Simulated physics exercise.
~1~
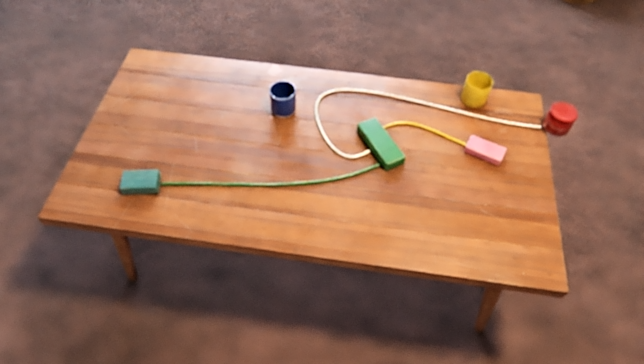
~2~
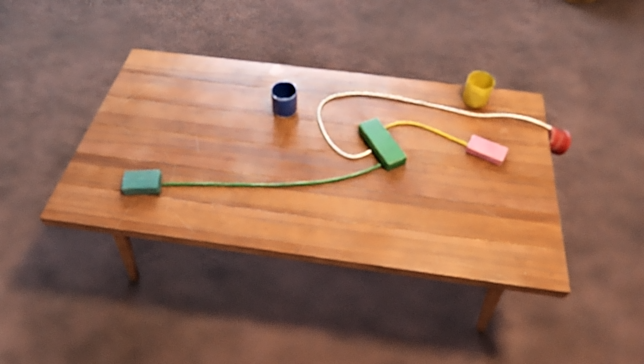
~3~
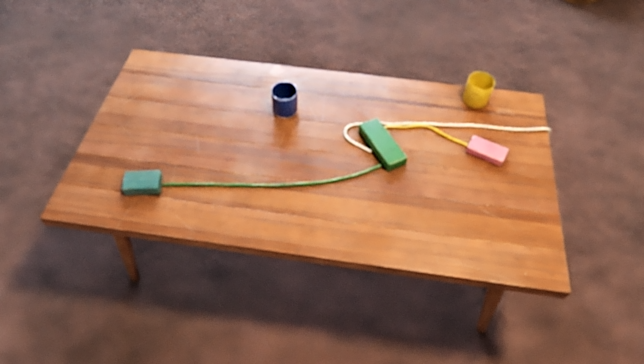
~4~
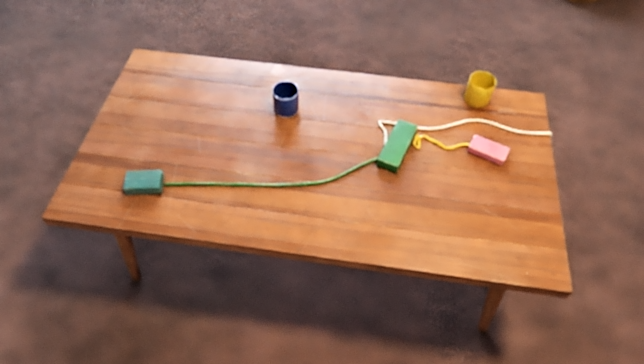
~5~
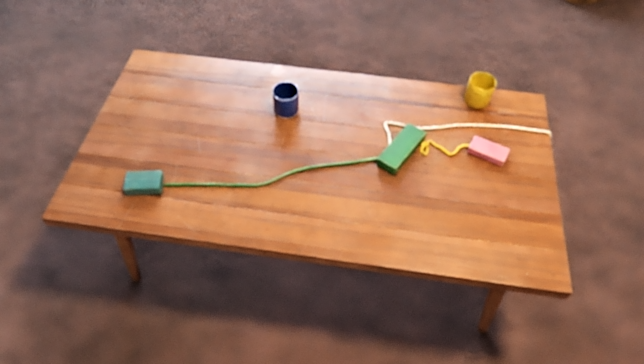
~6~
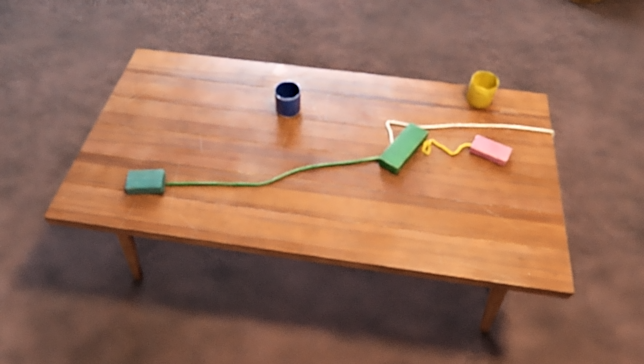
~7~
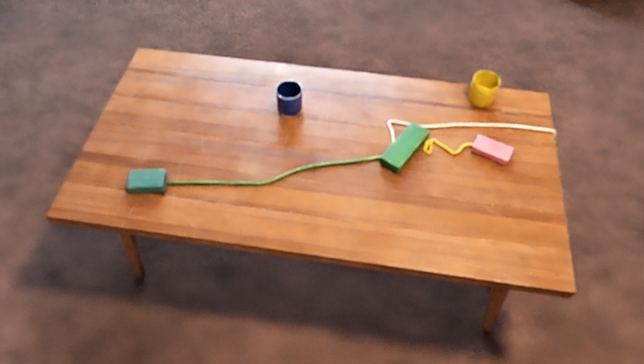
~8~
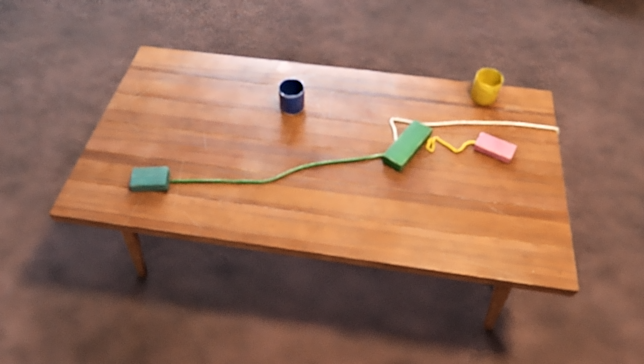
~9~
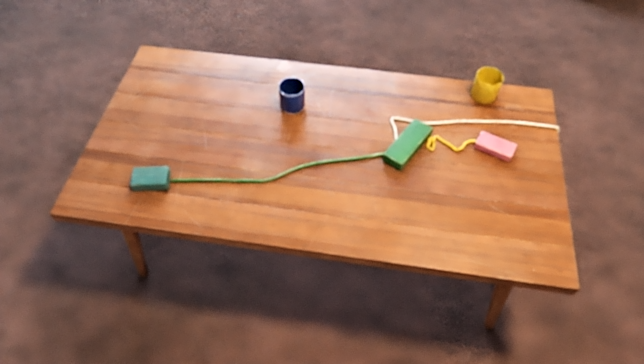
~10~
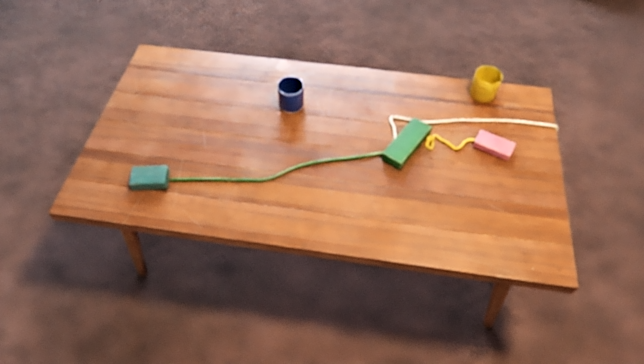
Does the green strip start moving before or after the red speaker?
The green strip starts moving after the red speaker, which is already going over the right edge while the strip is still in place.
The footage shows a wooden table with cabled devices, a blue mug and a yellow cup; a red speaker tips off the right edge, its white cable pulls tight, and the green strip turns and shifts slightly right before resting on the table, the mug and cup still standing.
